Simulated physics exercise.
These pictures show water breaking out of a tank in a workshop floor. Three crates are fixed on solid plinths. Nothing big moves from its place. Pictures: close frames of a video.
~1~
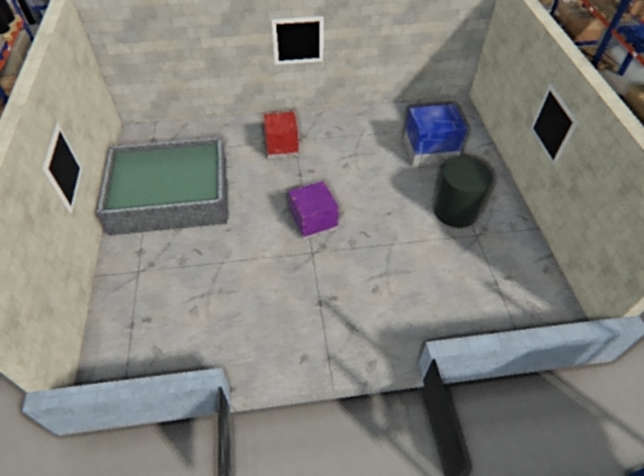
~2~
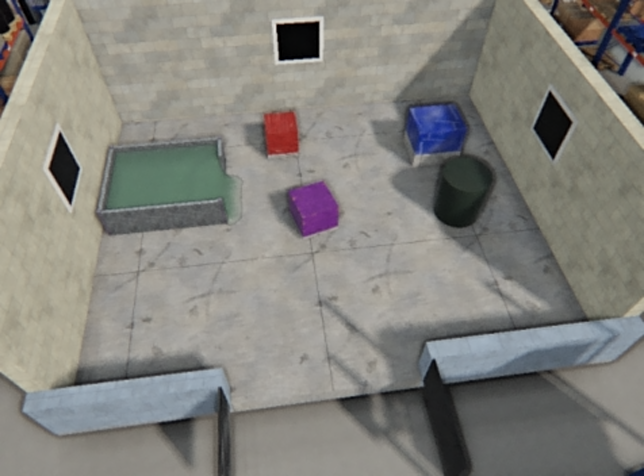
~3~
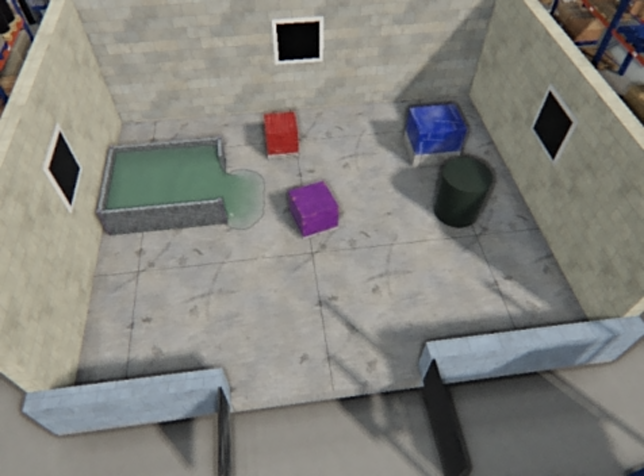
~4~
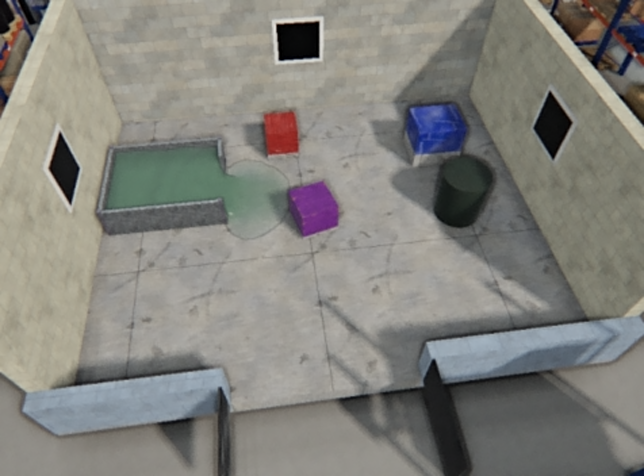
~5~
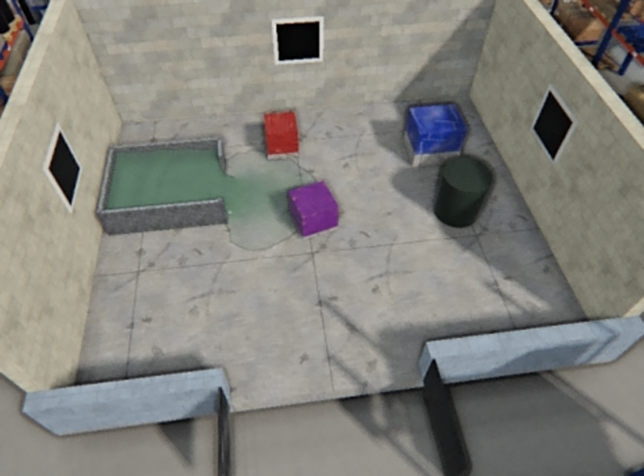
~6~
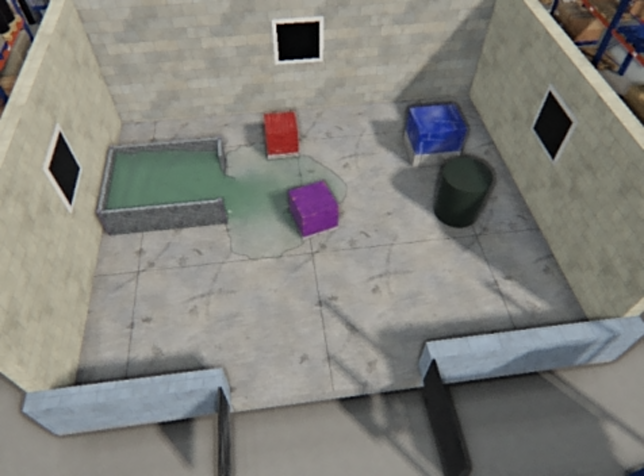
The footage shows a walled workshop floor with a tank of still greenish water at left; its right side opens and water pours out, spreading rightward across the floor around a purple block, past a red block.
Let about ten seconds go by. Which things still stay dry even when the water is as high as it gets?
As I see it, the purple crate will come out wet; the red crate will come out dry; the blue crate will come out dry.
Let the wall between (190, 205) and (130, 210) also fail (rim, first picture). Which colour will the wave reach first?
That would be the purple one.
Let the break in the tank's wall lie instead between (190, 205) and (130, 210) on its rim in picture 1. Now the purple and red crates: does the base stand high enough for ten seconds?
Taking them in turn, the purple one is left untouched, and the red one is left untouched.
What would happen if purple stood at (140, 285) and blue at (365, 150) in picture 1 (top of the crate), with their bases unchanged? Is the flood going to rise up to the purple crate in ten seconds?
Purple crate: Is not reached.
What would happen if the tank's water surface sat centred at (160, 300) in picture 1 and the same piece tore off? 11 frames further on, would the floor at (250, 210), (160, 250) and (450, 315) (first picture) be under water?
Taking the three spots in order: Bare, bare, swamped.
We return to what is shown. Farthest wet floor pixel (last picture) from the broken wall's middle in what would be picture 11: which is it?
Around (442, 184).
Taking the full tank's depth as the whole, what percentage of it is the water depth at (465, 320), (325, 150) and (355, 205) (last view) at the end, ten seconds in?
About 10, 4 and 4 percent, in that order.
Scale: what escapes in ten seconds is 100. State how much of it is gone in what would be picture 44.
About 70 per cent.
A moment on, water covers 20 % of the floor; the purple crate water round its plinth, the red crate water round its plinth, the blue crate water round its plinth.
Next, water covers 30 % of the floor; the purple crate water round its plinth, the red crate water round its plinth, the blue crate water round its plinth.
Then, water covers 45 % of the floor; the purple crate water round its plinth, the red crate water round its plinth, the blue crate water round its plinth.
Later, water covers 65 % of the floor; the purple crate water round its plinth, the red crate water round its plinth, the blue crate water round its plinth.
In the end, water covers 80 % of the floor; the purple crate was topped, the red crate stayed above the water, the blue crate stayed above the water.
